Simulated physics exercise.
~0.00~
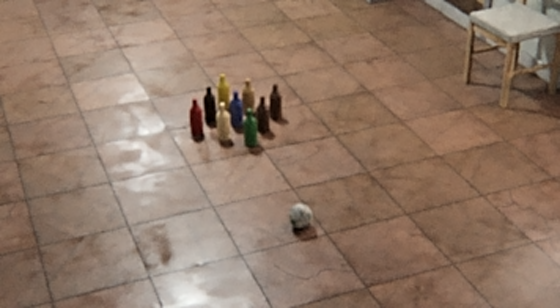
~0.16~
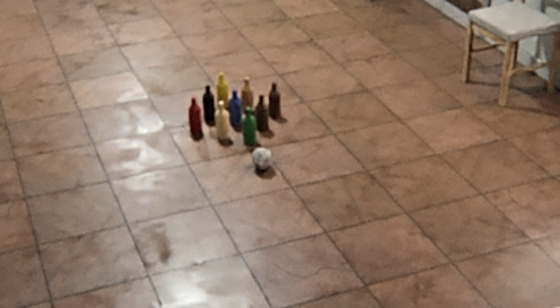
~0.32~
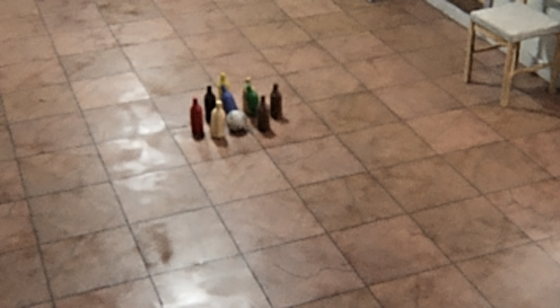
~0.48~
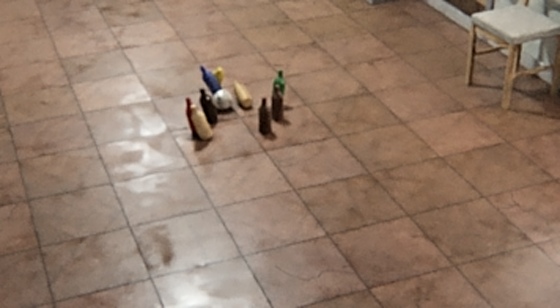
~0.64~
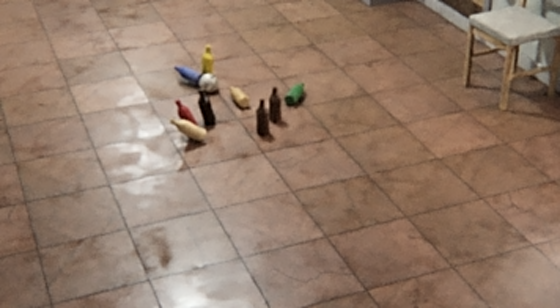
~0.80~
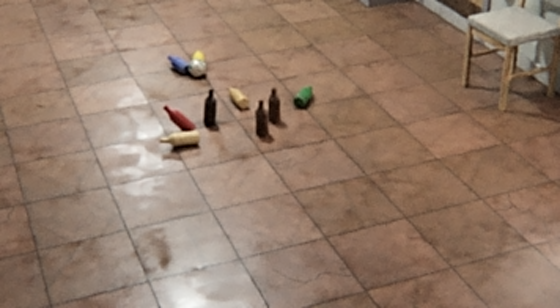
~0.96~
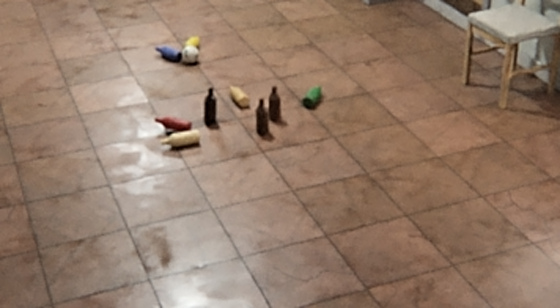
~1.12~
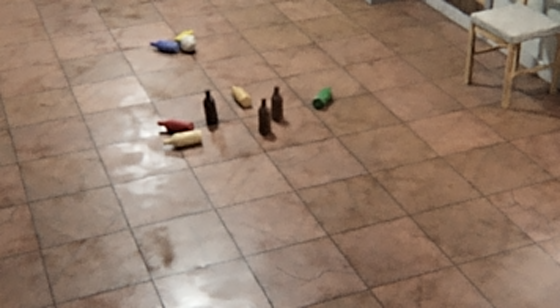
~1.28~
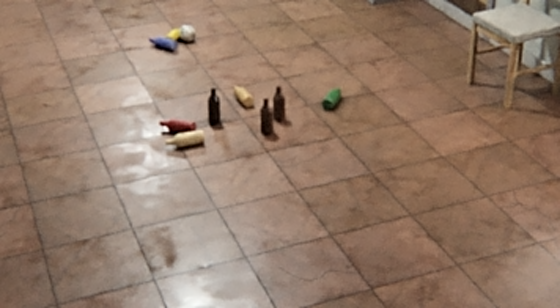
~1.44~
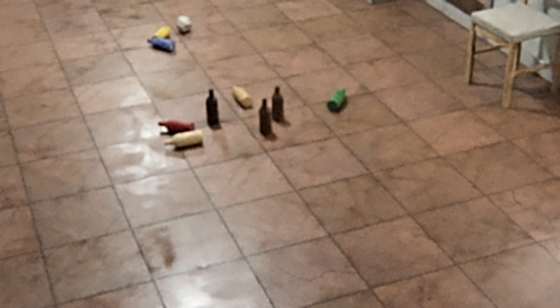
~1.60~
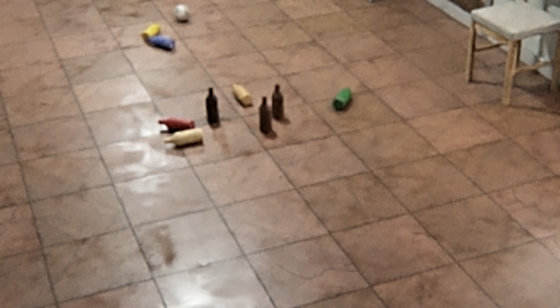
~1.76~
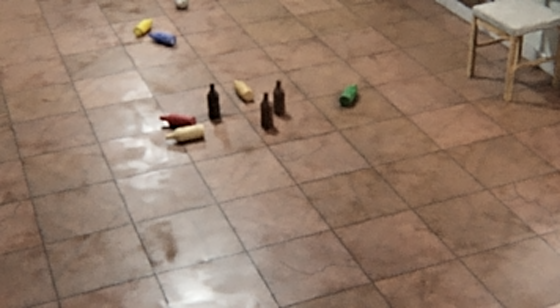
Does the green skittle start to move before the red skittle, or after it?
The green skittle starts to move before the red skittle, which is still standing in its place when the green one is first knocked aside.
